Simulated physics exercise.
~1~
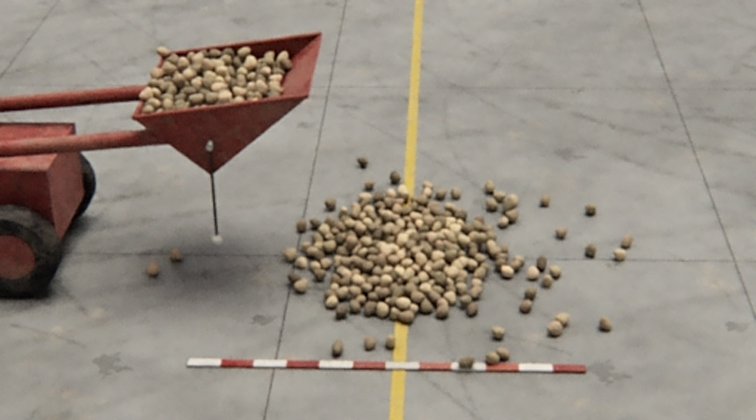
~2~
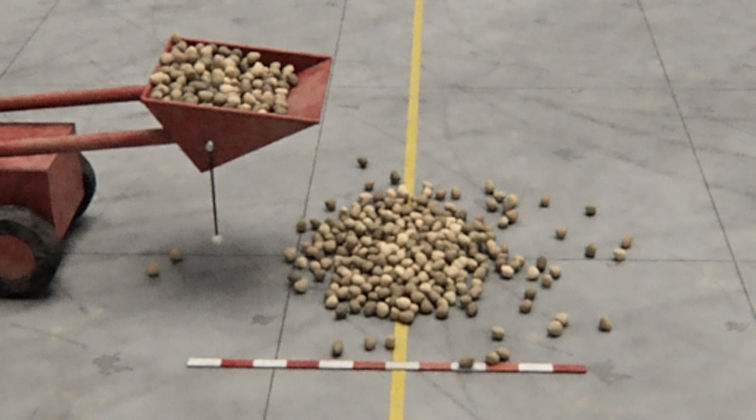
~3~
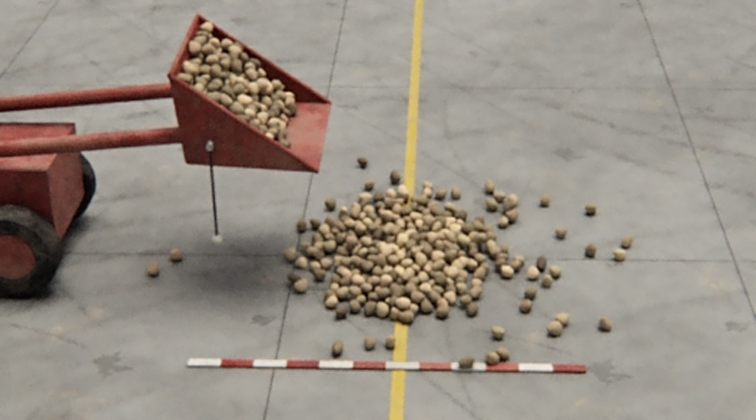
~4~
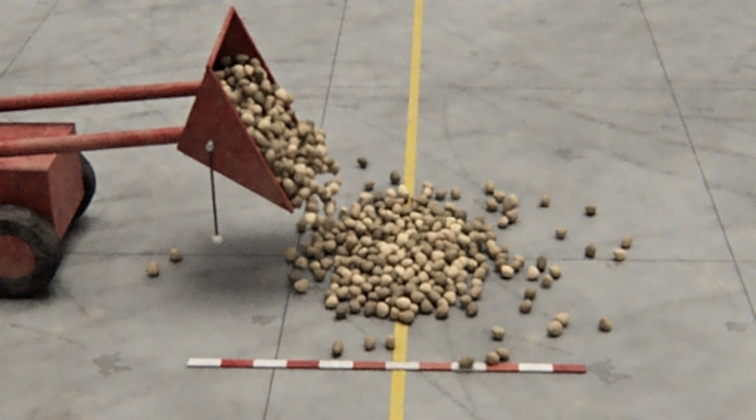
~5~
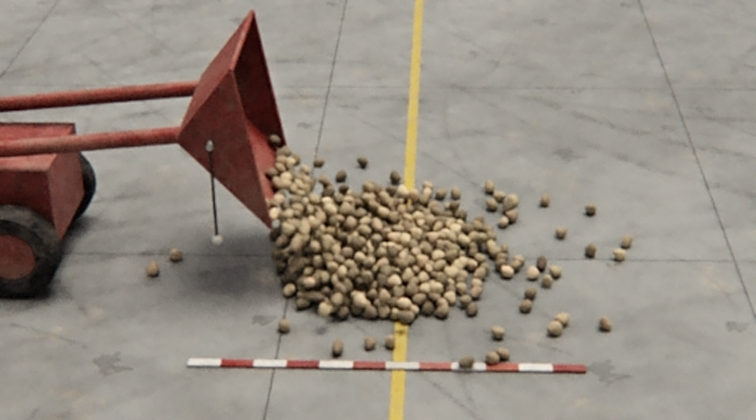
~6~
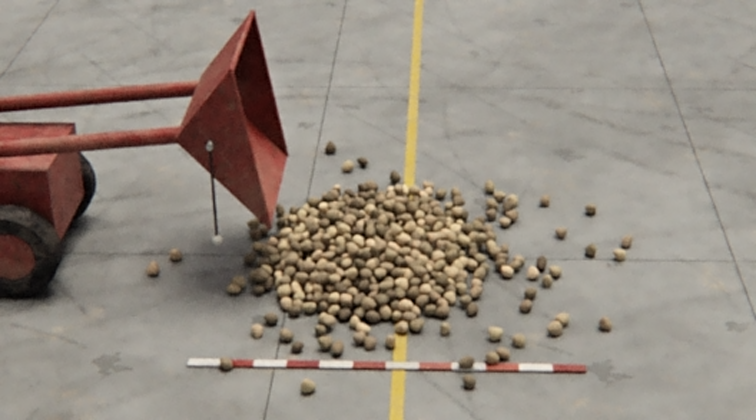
Red loader bucket tipping forward and emptying its rounded cobbles onto the near side of an existing pile straddling a yellow line.
